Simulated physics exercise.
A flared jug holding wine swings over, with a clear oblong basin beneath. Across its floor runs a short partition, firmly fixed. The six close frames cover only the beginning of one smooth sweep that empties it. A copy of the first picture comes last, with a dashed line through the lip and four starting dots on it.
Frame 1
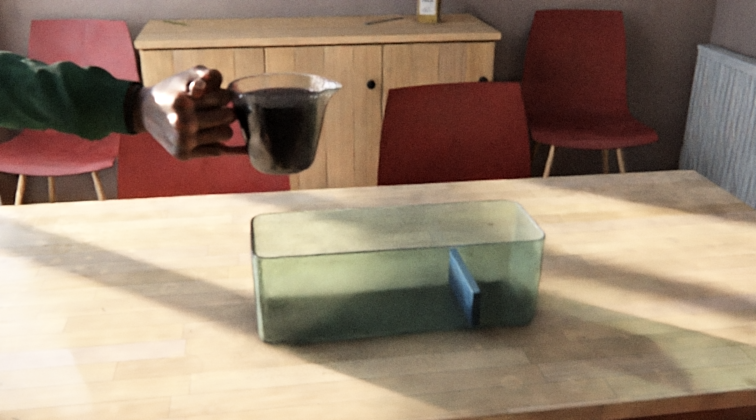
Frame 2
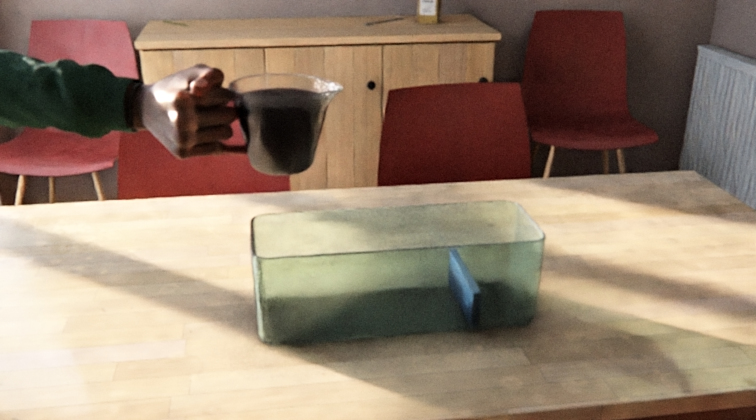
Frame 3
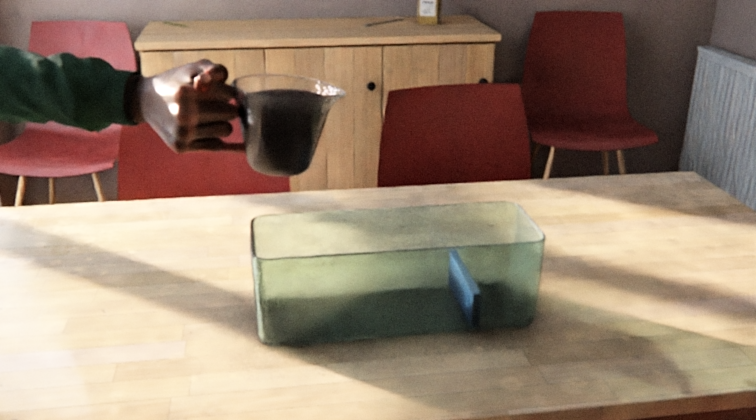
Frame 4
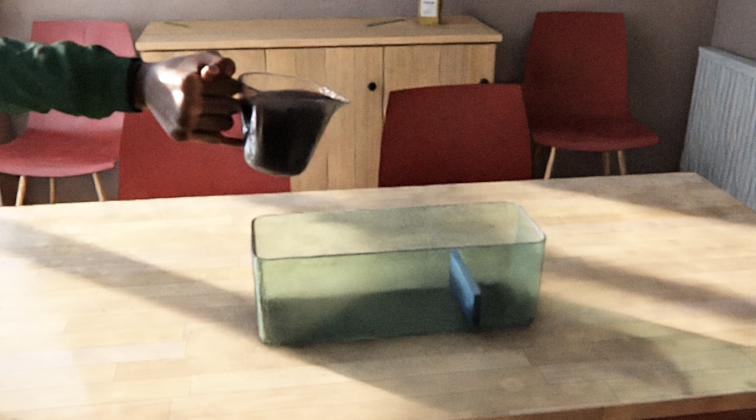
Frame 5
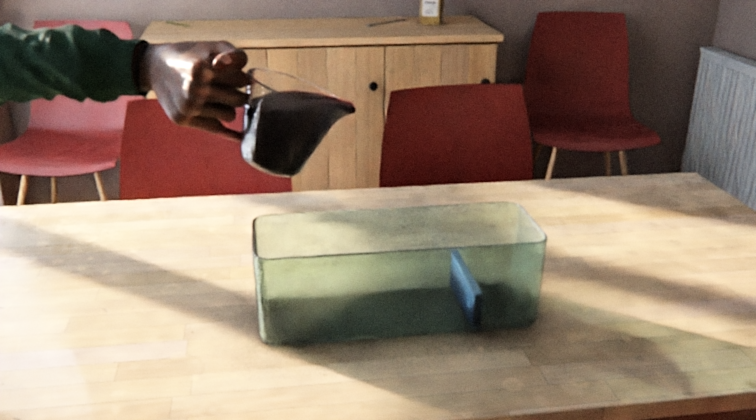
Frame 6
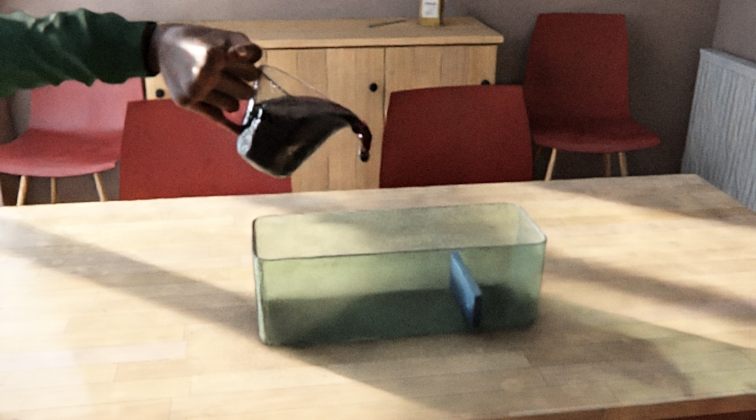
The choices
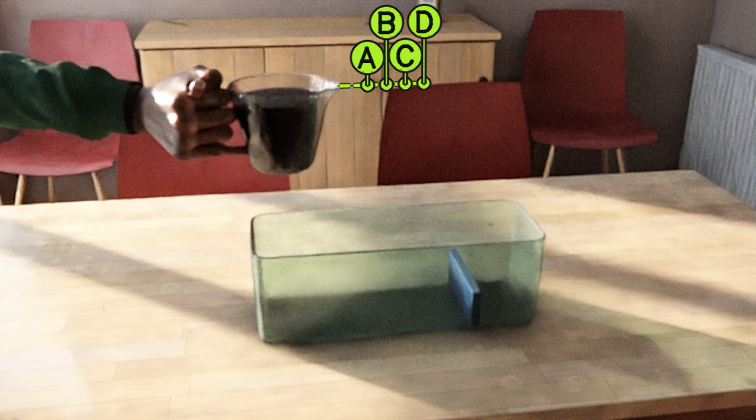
A hand in a green sleeve held a glass jug of dark wine above a clear oblong basin with a short blue partition, then gradually tilted it rightward until wine began trickling over the lip.
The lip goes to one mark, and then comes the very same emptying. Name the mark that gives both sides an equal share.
Take D.
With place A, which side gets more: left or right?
The left side.
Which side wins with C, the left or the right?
More ends on the left.
In lime, A at (367, 85); B at (386, 84); C at (405, 83); D at (423, 83).
If A is chosen, about 97 % ends left of the wall and 2 % right of it.
If B is chosen, about 96 % ends left of the wall and 3 % right of it.
If C is chosen, about 82 % ends left of the wall and 16 % right of it.
If D is chosen, about 50 % ends left of the wall and 49 % right of it.
